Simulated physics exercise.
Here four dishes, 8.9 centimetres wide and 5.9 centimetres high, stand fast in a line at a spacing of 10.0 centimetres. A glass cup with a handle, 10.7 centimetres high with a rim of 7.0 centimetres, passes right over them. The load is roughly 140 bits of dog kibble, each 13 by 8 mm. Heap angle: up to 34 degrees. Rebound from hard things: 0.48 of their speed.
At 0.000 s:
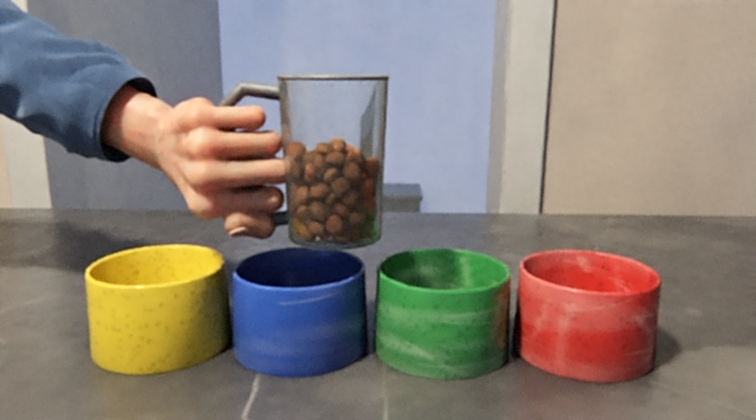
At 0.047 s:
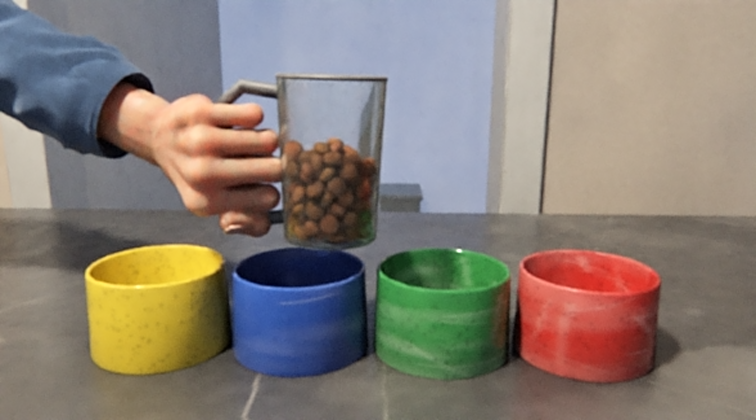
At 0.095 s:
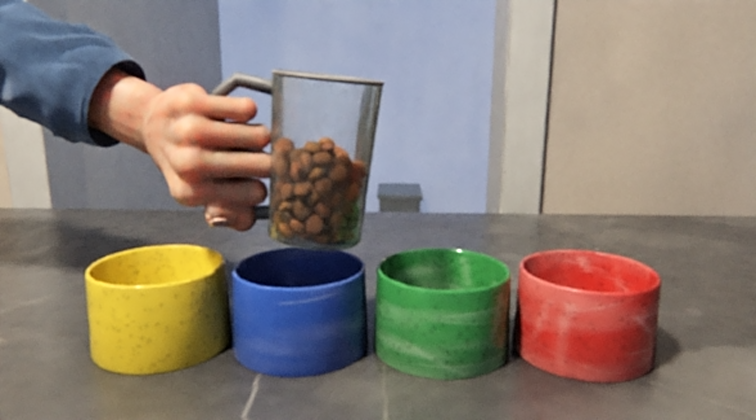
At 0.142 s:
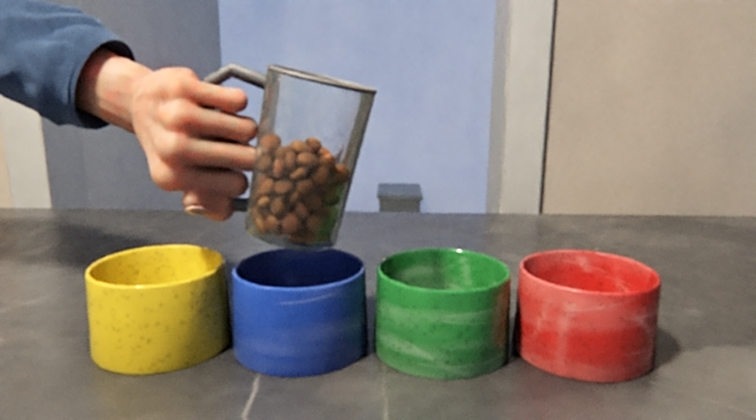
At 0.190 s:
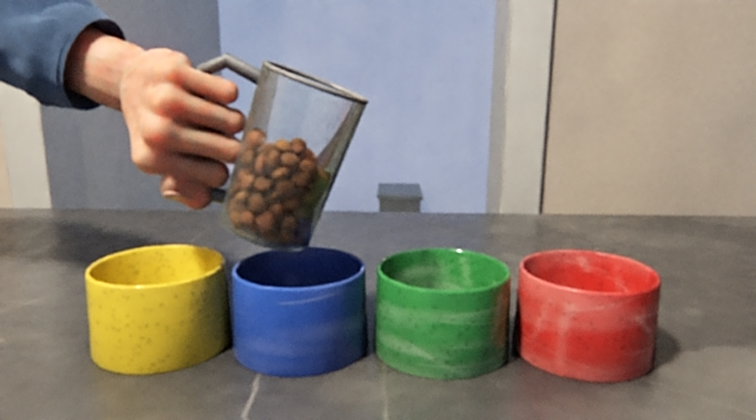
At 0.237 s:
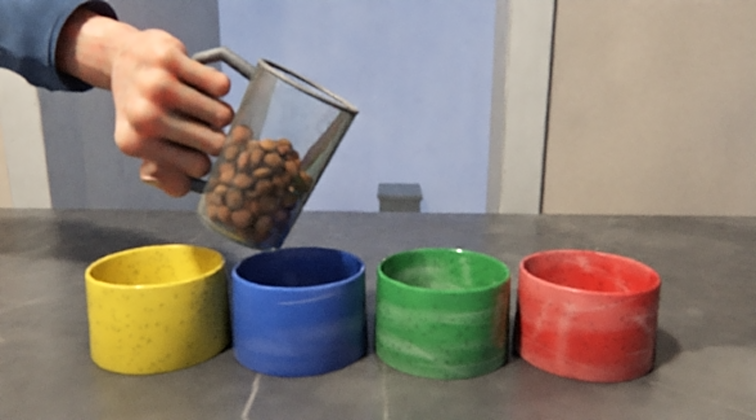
On a dark tabletop, a hand held a clear cup partly filled with brown kibble above yellow, blue, green and red dishes, then moved it a little left while tilting its rim to the right.
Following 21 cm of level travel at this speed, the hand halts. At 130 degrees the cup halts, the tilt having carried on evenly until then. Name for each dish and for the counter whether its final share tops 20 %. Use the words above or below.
Red - below; blue - below; green - below; yellow - above; counter - above.
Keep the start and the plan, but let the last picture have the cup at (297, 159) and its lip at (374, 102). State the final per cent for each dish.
Then red 0, blue 0, green 0, and yellow 100.
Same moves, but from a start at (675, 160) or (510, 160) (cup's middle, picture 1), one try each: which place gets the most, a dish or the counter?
The winner: Green; blue.
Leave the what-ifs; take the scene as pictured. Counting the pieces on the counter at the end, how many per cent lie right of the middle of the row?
Near 0 percent ends up there.
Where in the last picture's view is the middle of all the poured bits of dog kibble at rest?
Roughly pixel (150, 324).
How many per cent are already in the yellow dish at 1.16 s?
I'd say around 65 per cent.
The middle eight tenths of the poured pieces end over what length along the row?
Spread: Around 9 cm.
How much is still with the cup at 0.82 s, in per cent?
About 95 per cent.
After 0.59 s, tilt 84 degrees; cup holds 100 %.
After 0.82 s, tilt 120 degrees; cup holds 95 %, yellow 5 %.
Then, at 1.16 s, tilt 130 degrees; cup holds 15 %, yellow 65 %.
At rest (1.9 s), red 0 %, blue 0 %, green 0 %, yellow 75 %, counter 25 %.
